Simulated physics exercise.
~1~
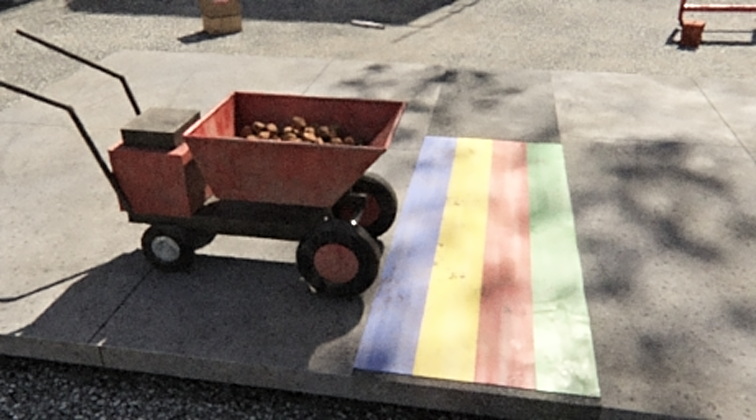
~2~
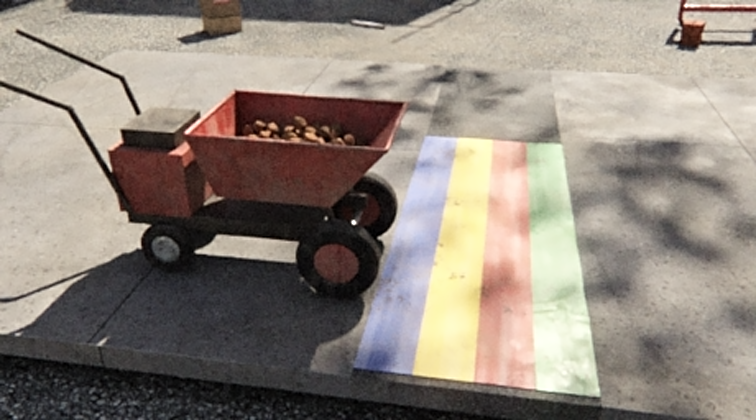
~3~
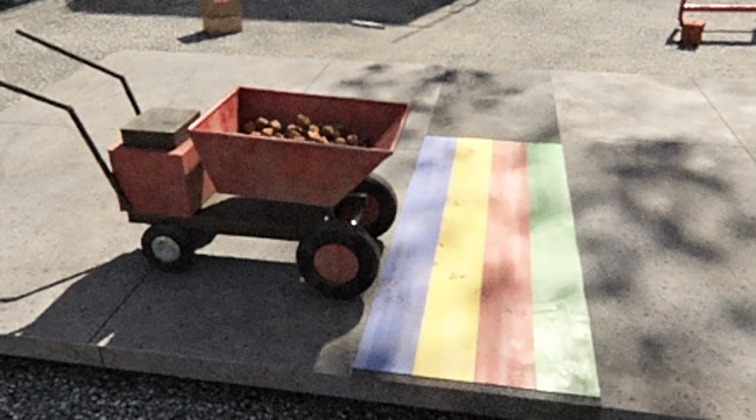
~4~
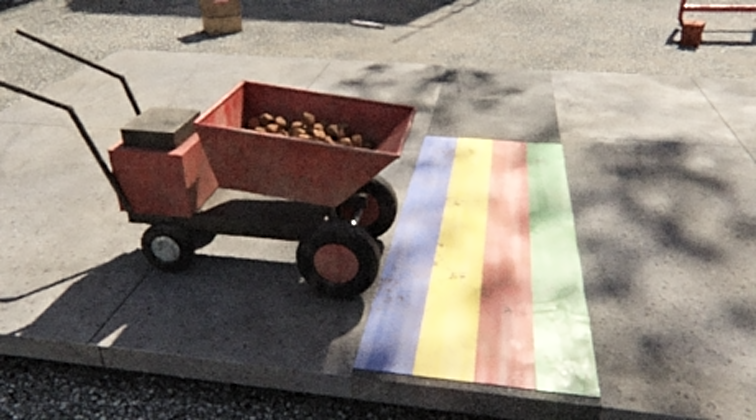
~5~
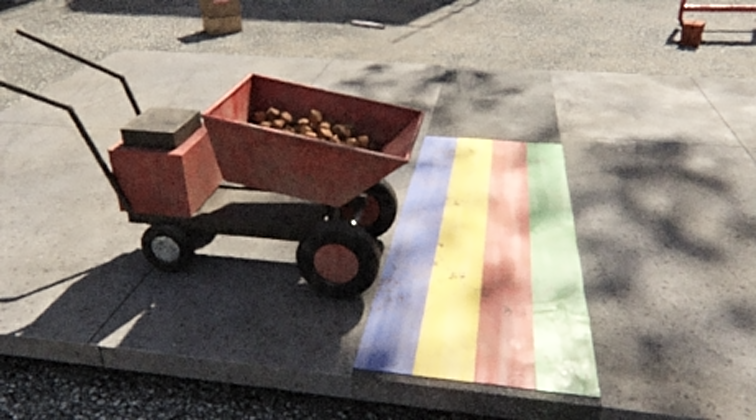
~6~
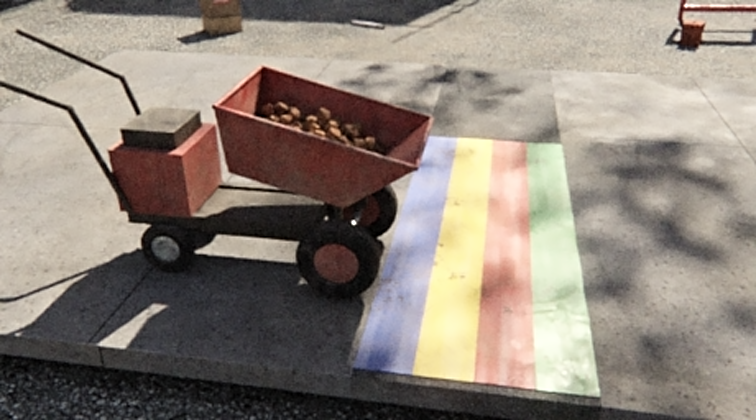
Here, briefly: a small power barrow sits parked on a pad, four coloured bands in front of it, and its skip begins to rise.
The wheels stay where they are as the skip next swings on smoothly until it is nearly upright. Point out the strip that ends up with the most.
The red one ends up with the most.
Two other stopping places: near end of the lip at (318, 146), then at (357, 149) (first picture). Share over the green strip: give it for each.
In order, 10 % followed by 10 %.
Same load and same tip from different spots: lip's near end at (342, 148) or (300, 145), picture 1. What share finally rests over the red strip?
Roughly 30 per cent first, then roughly 10 per cent.
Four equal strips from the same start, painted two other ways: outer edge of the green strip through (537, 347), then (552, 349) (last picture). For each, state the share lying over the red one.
The first one comes out at 20 percent, while the second comes out at 30 percent.
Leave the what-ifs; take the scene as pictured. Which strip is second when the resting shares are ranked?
The strip in second place is green.
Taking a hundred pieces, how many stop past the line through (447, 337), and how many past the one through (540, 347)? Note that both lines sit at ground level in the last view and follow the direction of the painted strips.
Around 80 per cent for the first, around 20 per cent for the second.
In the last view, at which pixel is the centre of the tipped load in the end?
Somewhere around (518, 271) in the last picture.
Just after the last frame, skip tipped steeply; every one in the skip.
A moment on, skip tipped right over; almost all in the skip; just a few over the yellow strip; about a tenth over the red strip.
Further on, skip tipped right over; roughly a third in the skip; just a few over the yellow strip; roughly a third over the red strip; roughly a quarter over the green strip; about a tenth off the paint.
When it is over, skip tipped right over; roughly a quarter in the skip; not one over the blue strip; about a tenth over the yellow strip; roughly a third over the red strip; roughly a quarter over the green strip; about a tenth off the paint.
